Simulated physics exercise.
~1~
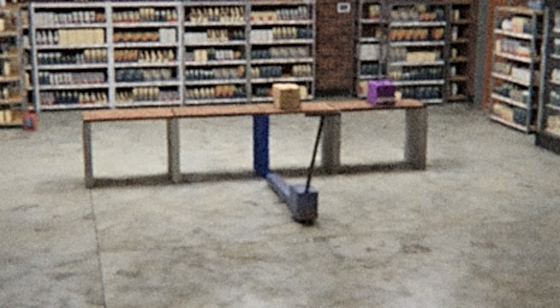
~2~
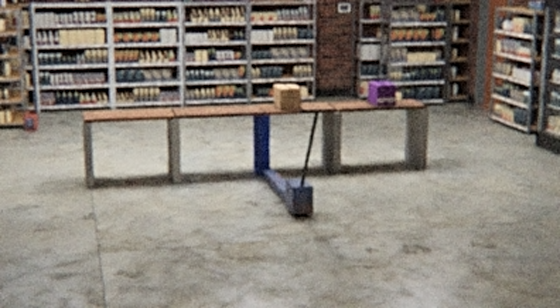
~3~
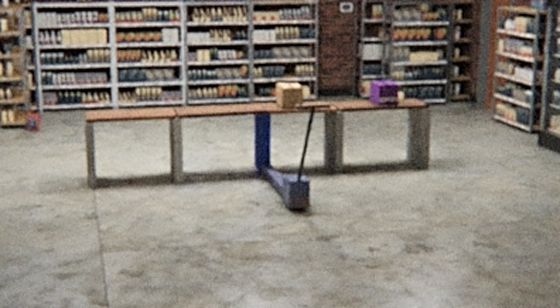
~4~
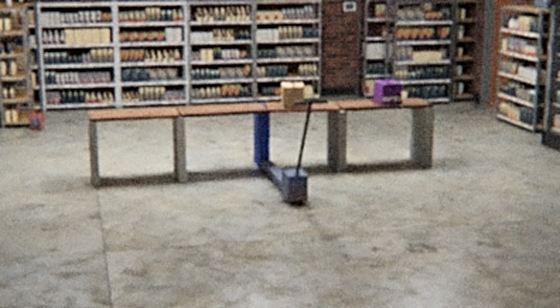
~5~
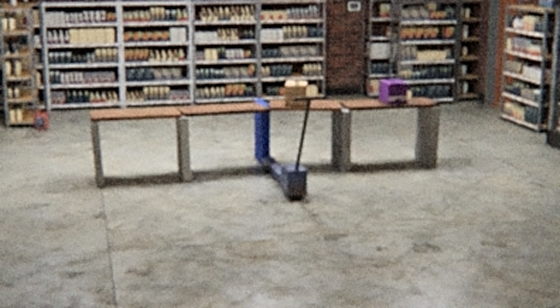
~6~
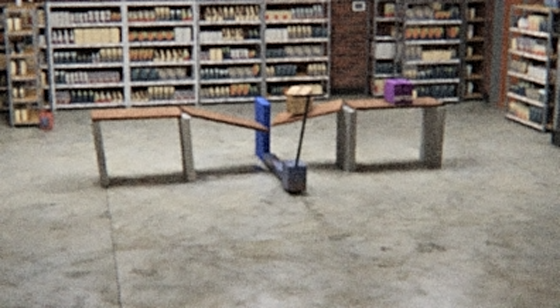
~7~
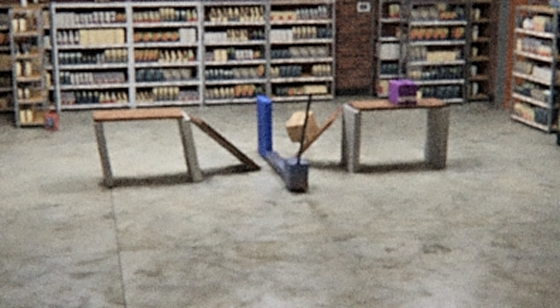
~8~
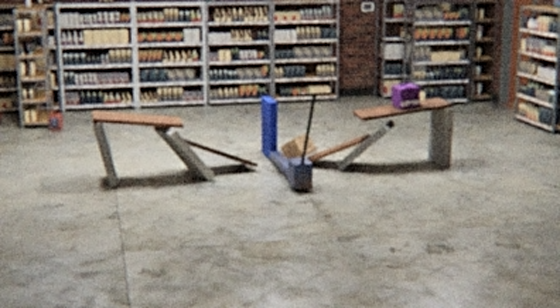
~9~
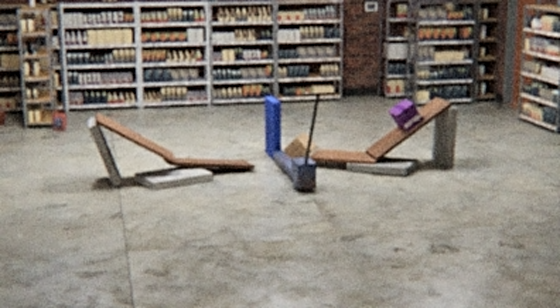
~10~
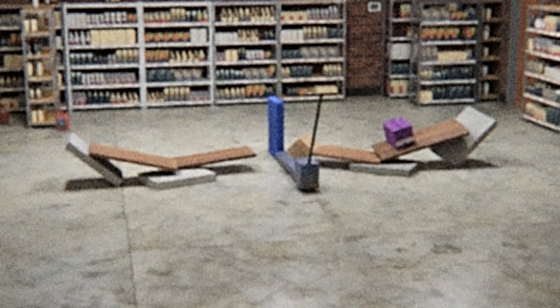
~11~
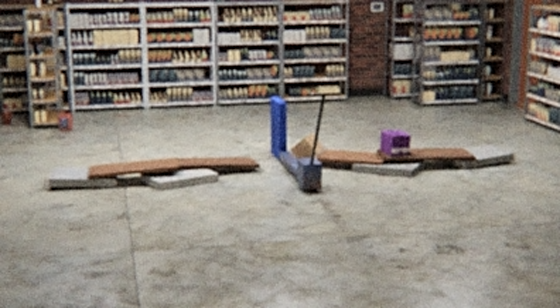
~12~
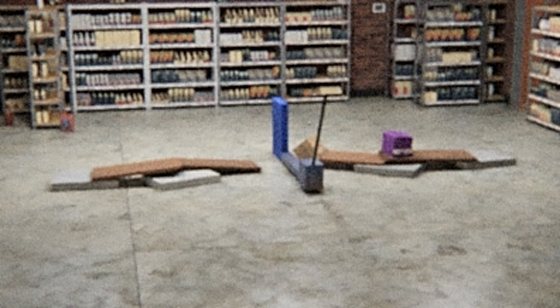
Low jack pushing in at the foot of a blue upright, boards and grey blocks collapsing either side, blue one left standing.
